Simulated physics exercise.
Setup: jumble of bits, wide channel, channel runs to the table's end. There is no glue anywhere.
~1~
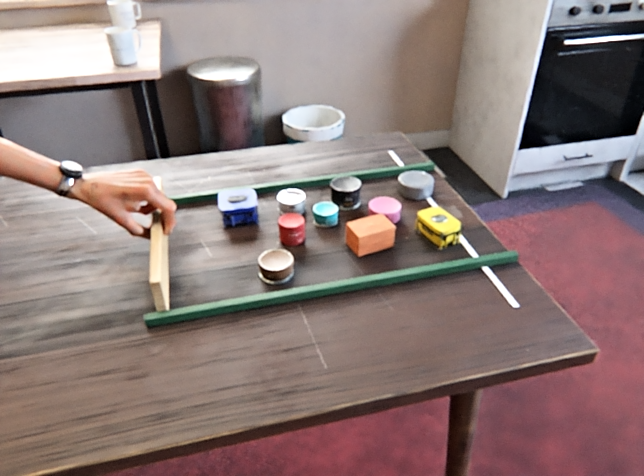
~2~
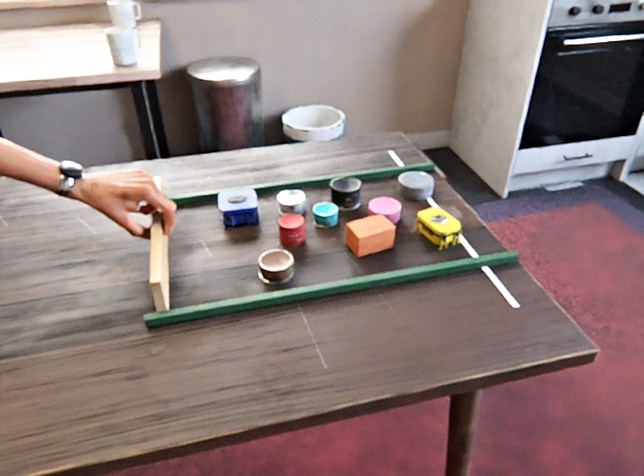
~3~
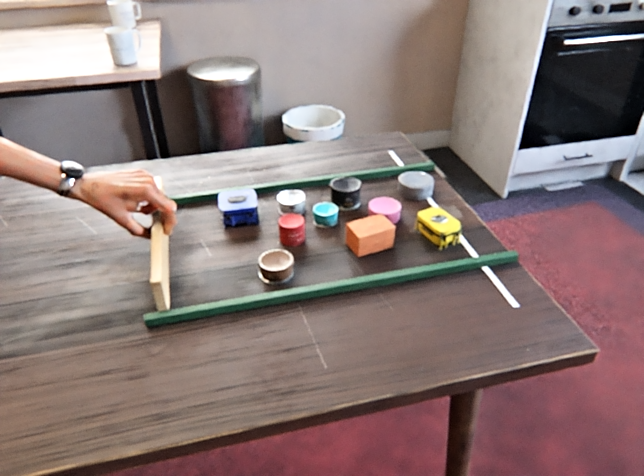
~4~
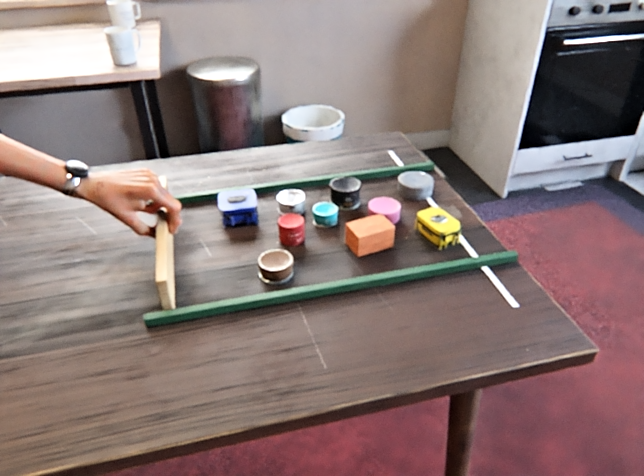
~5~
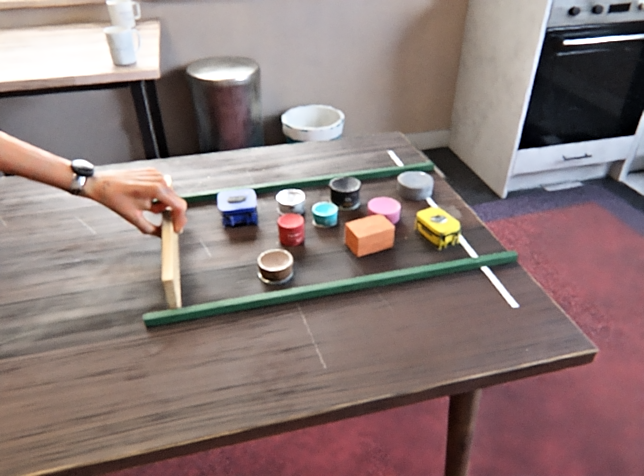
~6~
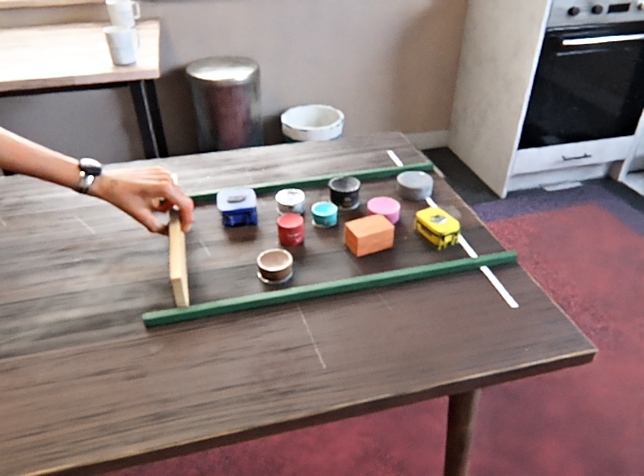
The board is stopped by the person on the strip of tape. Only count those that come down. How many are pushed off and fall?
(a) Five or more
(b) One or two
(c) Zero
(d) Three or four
The answer is a.
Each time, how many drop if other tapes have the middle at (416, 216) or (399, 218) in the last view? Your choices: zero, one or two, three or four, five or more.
Counts by place: Just one or two, then one or two.
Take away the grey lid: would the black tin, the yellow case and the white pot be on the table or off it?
So: The black tin goes down, the yellow case goes down, the white pot goes down.
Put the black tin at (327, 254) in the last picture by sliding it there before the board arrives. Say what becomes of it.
The black tin goes down.
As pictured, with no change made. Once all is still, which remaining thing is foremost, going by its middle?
Answer: The orange block.
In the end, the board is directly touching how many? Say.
Result: 5 in all.
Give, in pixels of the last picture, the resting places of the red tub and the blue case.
In the last picture the red tub sits at (454, 207) while the blue case sits at (437, 180).
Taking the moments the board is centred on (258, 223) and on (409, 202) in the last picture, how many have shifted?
At that stage 3; at the next, 10.
A little later, none off yet; grey lid at rest near (414, 186); yellow case at rest near (437, 228); pink tub at rest near (383, 211).
Next, none off yet; grey lid shifted about its own width near (451, 180); yellow case moving near (441, 228); pink tub shifted a little near (400, 210).
When it is over, the number that fall off is five or more; down, white pot, black tin, pink tub, yellow case and grey lid.
